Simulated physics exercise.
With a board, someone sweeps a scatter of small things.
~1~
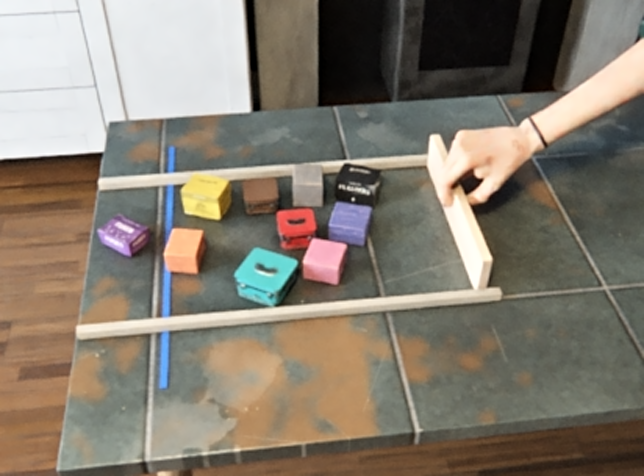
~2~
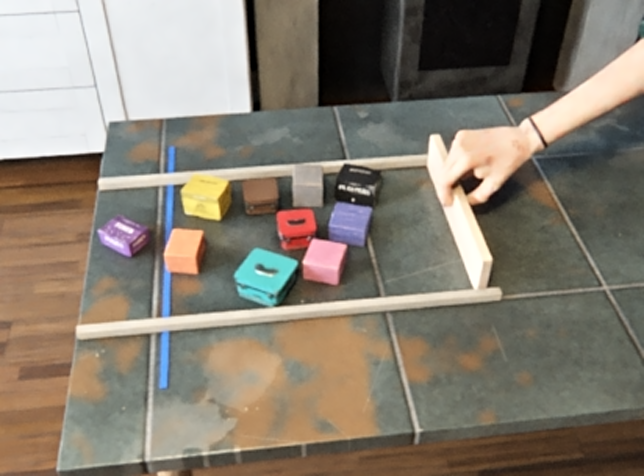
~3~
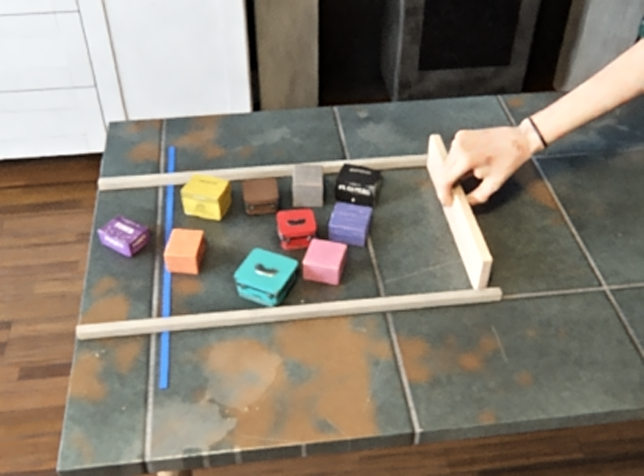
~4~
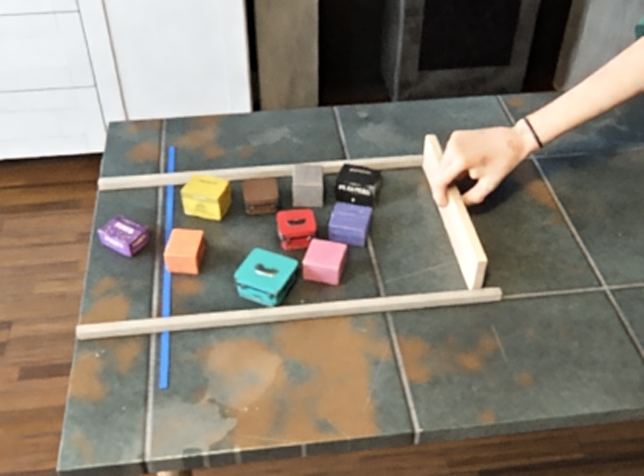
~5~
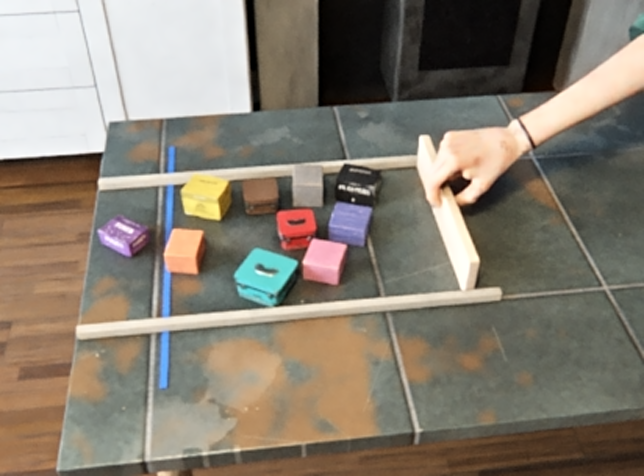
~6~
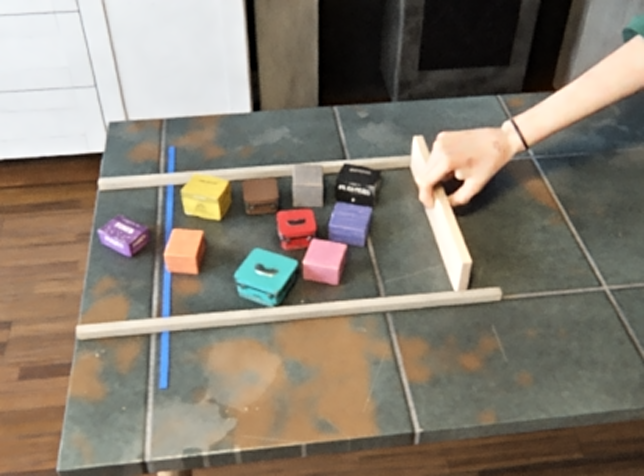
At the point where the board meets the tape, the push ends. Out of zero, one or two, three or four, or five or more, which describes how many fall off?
The sweep knocks three or four off.
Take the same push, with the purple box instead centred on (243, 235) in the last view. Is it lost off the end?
From that start the object does not stay.
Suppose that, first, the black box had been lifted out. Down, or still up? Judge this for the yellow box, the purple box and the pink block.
Yellow box: Over the edge. Purple box: Over the edge. Pink block: Still there.
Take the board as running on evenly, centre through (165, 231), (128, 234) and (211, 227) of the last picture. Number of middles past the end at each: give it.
In order, that gives 3, then 7, then 1.
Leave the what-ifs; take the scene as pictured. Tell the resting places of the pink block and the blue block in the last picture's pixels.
Final pixels, roughly: (148, 280) for the first, (149, 244) for the other.
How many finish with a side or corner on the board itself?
I count 3 of them.
Early on, none off yet; purple box at rest near (125, 235); orange block at rest near (185, 251); yellow box travelled a little near (187, 200).
Finally, the number that fall off is three or four; lost, brown case, yellow box and purple box.
